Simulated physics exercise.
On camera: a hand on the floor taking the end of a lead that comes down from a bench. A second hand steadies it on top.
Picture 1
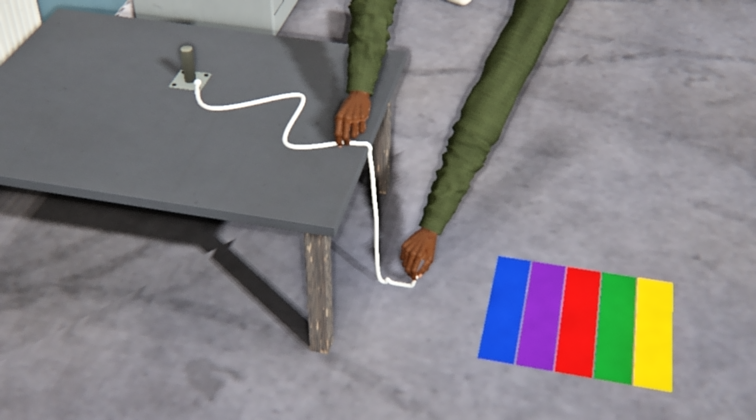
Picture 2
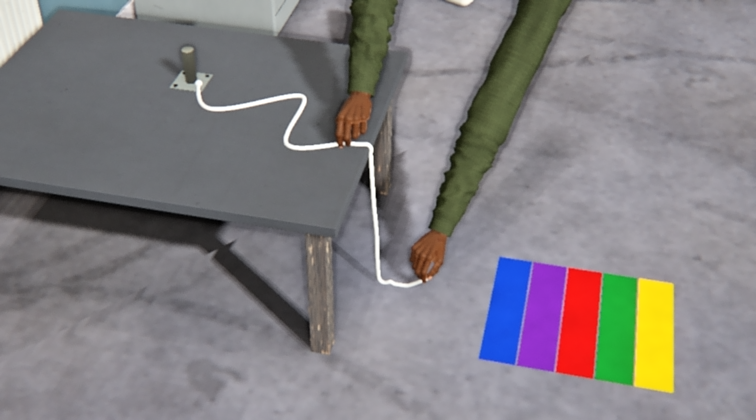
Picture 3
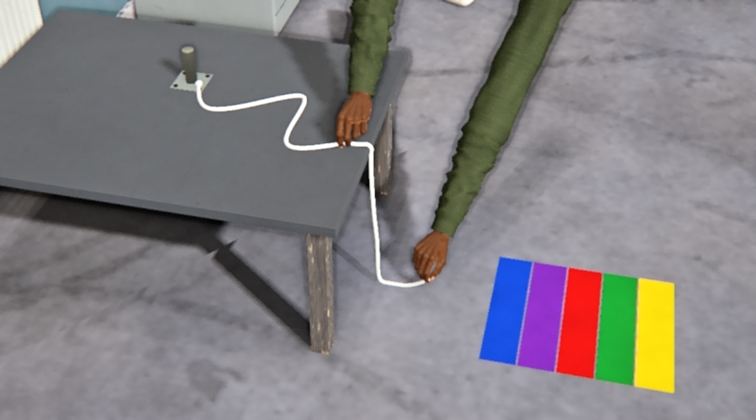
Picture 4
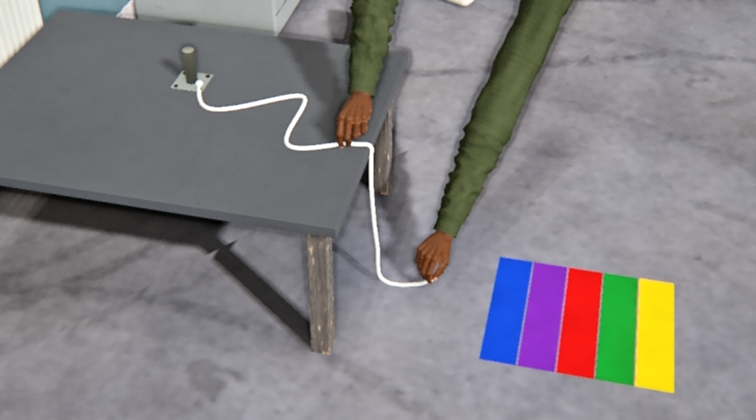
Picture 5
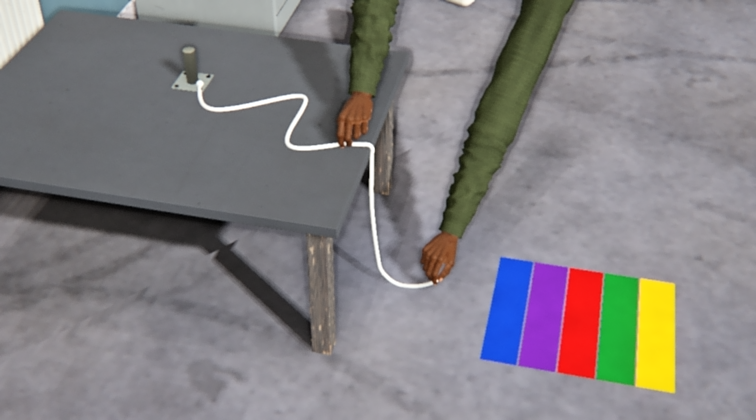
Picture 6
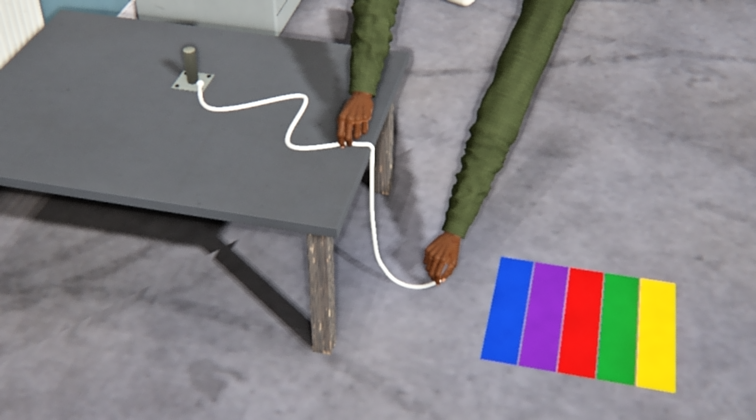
Two brown hands in dark green sleeves, seen from above at an angle, hold a white cord, one at the edge of a dark grey table and the other near the grey floor. The cord winds from a small metal post on the tabletop, and blue, purple, red, green and yellow stripes lie at right. The lower hand slides the cord's end slightly rightward, slowing, while the upper hand stays nearly still.
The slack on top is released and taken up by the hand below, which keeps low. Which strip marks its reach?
The yellow one.
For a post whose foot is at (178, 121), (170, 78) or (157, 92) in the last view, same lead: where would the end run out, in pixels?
Try by try, around (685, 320), (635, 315) and (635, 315).
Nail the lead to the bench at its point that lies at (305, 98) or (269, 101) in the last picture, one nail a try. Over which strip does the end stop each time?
It would be green; green.
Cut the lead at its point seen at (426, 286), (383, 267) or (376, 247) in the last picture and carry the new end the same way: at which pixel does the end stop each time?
The places are (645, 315), (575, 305) and (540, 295).
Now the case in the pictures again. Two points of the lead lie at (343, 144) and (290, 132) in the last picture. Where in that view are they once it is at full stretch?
At (452, 184), then (386, 142).
A little later, end near (591, 305); over red.
Next, end near (638, 313); over green.
When it is tight, end near (665, 317); over yellow. It halts on the yellow strip.
